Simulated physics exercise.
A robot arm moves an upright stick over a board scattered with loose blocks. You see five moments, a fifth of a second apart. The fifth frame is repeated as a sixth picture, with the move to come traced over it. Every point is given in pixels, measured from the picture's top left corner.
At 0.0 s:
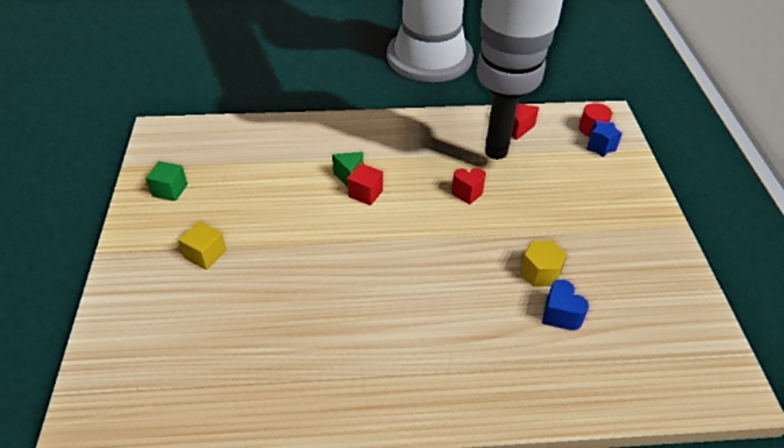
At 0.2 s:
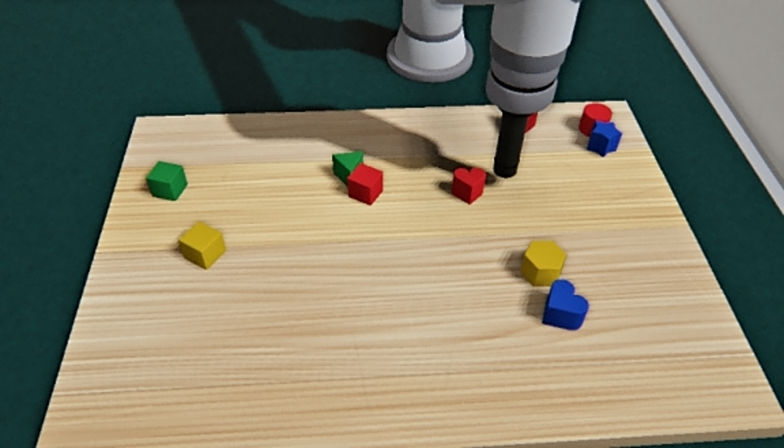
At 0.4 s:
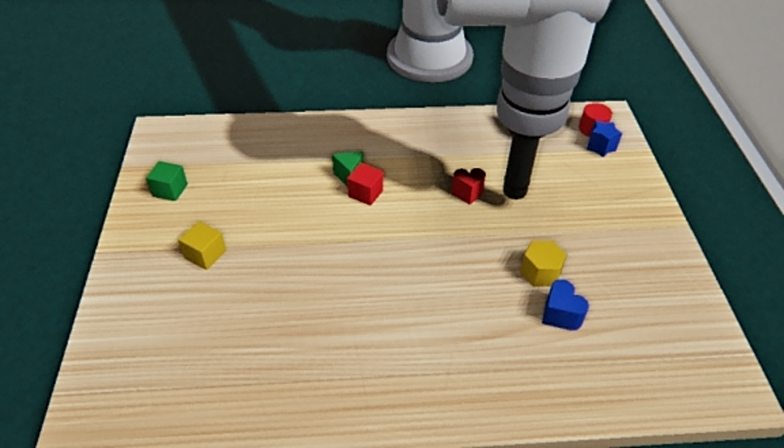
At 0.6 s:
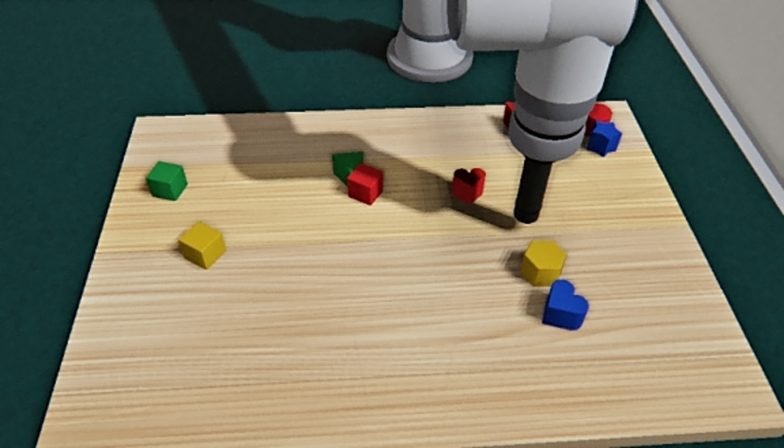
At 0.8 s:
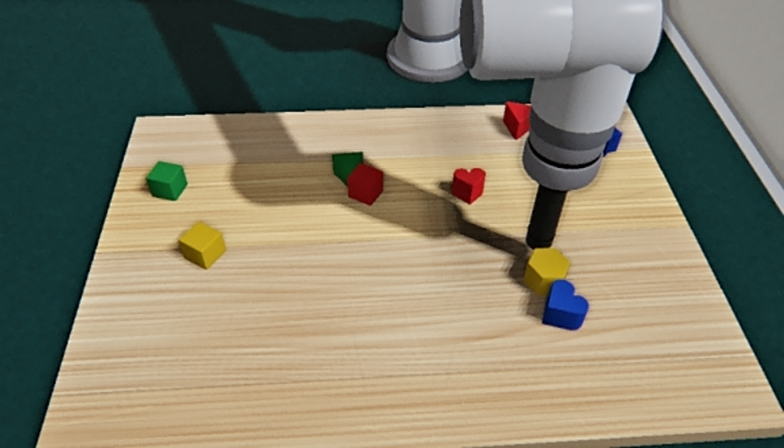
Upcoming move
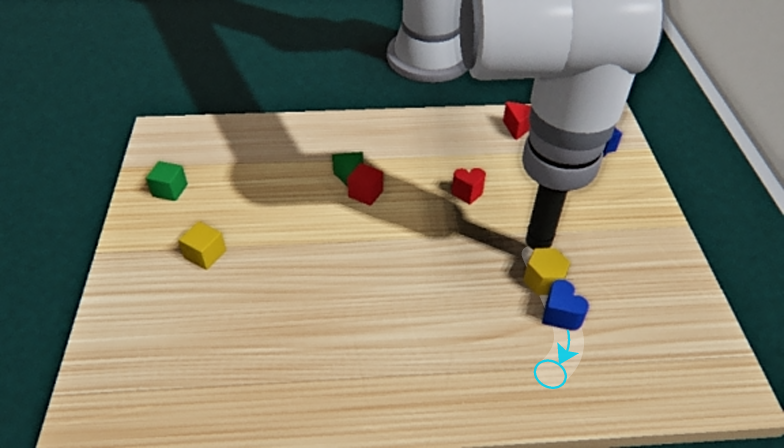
A robot arm moves its black stick down the board and nudges the yellow hexagon.
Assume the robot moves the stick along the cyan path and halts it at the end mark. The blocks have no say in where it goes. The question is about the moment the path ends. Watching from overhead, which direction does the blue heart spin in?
Verdict: Clockwise.
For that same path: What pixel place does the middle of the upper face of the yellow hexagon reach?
For the centre of its top, I'd go with (613, 342).
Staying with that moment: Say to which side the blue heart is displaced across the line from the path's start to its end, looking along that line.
Facing from start to end, it shifts left.
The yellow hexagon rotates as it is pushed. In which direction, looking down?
Spin direction: Counter-clockwise.
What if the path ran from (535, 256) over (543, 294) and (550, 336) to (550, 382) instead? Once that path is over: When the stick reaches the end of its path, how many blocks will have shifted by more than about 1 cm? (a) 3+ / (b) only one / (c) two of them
My pick is c.
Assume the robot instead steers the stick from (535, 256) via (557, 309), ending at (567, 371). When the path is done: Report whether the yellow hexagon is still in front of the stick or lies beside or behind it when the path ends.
At that point it is off to one side or behind.
The line goes from (535, 256) via (552, 293) and (569, 335), ending at (550, 374).
On the path given first. One third of the way, stick (557, 281); yellow hexagon (577, 302), turned 25° anticlockwise; blue heart (588, 337), turned 40° clockwise.
Two thirds of the way, stick (574, 323); yellow hexagon (609, 337), turned 40° anticlockwise; blue heart (607, 370), turned 90° clockwise.
At the end, stick (555, 362); yellow hexagon (613, 342), turned 50° anticlockwise; blue heart (610, 377), turned 90° clockwise.
